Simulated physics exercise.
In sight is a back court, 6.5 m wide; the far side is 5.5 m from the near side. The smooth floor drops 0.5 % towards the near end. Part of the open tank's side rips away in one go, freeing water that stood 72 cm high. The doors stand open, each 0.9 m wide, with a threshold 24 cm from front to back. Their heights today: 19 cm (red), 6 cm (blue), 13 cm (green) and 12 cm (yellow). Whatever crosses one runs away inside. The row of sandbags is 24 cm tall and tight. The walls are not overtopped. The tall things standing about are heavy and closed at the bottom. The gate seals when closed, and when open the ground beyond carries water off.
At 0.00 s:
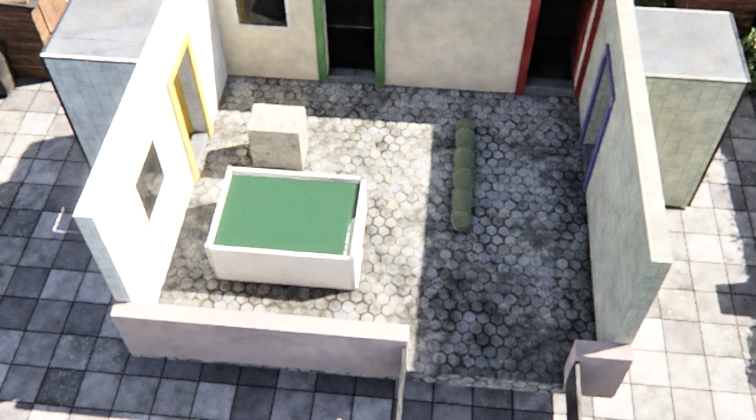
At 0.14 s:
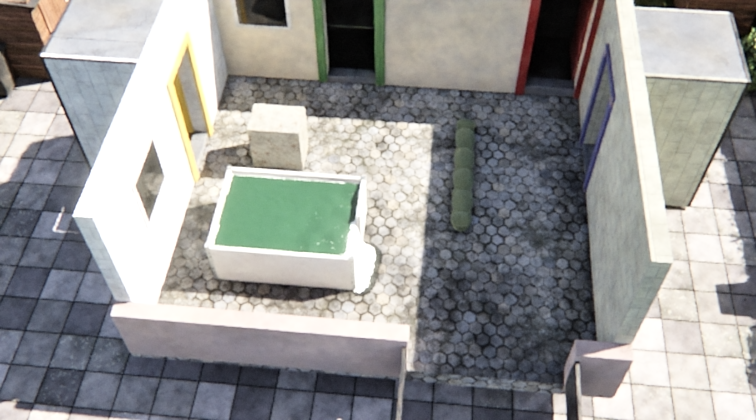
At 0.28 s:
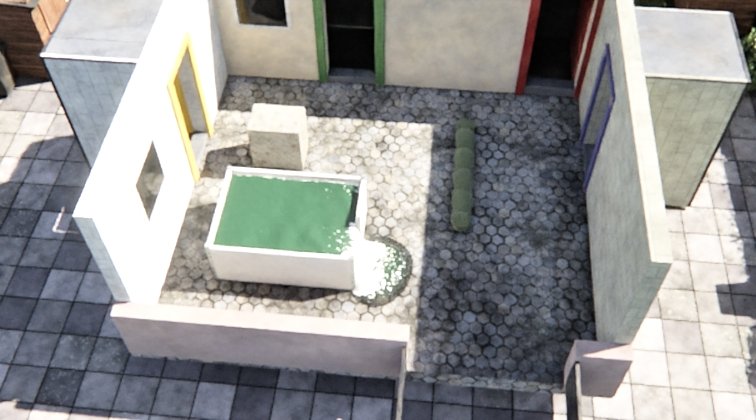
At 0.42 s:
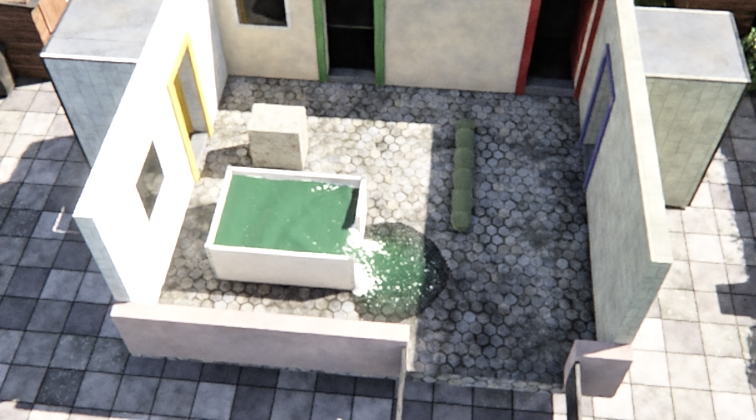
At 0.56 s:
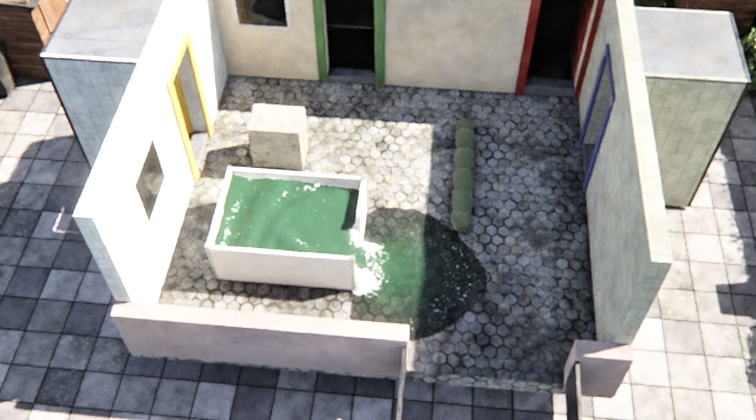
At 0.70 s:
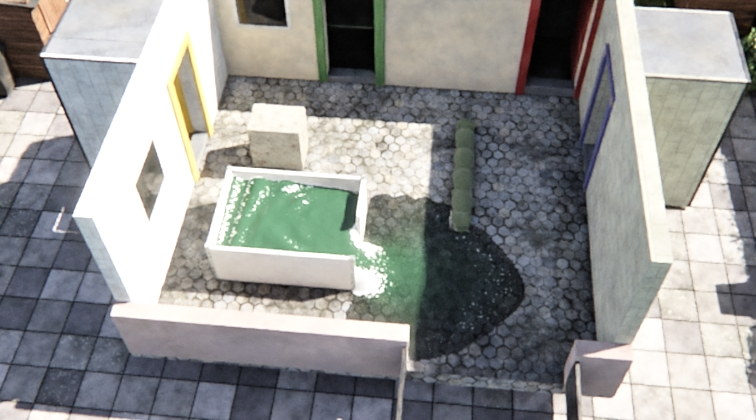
Green water bursts from the right side of an open tank and spreads across the courtyard.
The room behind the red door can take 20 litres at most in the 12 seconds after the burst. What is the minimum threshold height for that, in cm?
About 8 cm.
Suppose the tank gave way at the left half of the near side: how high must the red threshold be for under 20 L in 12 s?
Then roughly 7.5 cm.
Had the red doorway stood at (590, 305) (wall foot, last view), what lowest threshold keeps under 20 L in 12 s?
About 18 cm.
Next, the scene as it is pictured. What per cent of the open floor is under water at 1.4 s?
Some 30 per cent of it.
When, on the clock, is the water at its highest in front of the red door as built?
At about 3.8 s.
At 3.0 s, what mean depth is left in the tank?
Roughly 34 cm on average.
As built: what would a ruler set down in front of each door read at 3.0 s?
Depths in cm: Red 1, blue 6, green 0, yellow 0.
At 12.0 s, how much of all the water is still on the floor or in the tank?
Some 60 per cent remains.
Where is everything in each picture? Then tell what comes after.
The open tank at (289, 215) is whole and still, 72 cm deep; the red door at (558, 53) is dry, in the first frame.
The front is at (377, 261), 0.3 m from the gap at (354, 258); 0.2 m2 of floor is wet, 72 cm left at the back, in the second frame.
The front is at (407, 270), 0.8 m from the gap at (355, 258); 0.7 m2 of floor is wet, 72 cm left at the back, in the third frame.
The front is at (441, 283), 1.3 m from the gap at (355, 259); 1.7 m2 of floor is wet, 72 cm left at the back, in the fourth frame.
The front is at (481, 282), 1.9 m from the gap at (355, 259); 3.1 m2 of floor is wet, 68 cm left at the back, in the fifth frame.
Water pours out at (355, 258) and has run 2.5 m, to (517, 295); about 4 cm deep outside, 61 cm at the back; 3.3 m in a straight line remain to the red door at (558, 53), in the sixth frame.
After 1.4 s water covers 30 % of the floor, deepest (34 cm) near (367, 277); it has not reached the red door.
After 3.0 s water covers 45 % of the floor, deepest (21 cm) near (599, 371); it has not reached the red door.
After 12.0 s water covers 80 % of the floor, deepest (6 cm) near (586, 370); 5 cm at the red door, 0 litres in over its 19 cm threshold.
At the red door as built, the water arrived by 3.1 s and peaked near 12 cm at 3.8 s.
With a threshold of 7 cm, 36 litres would have come in within the 12 s; with 9.5 cm, 8 litres. So under 20 litres takes about 8 cm.
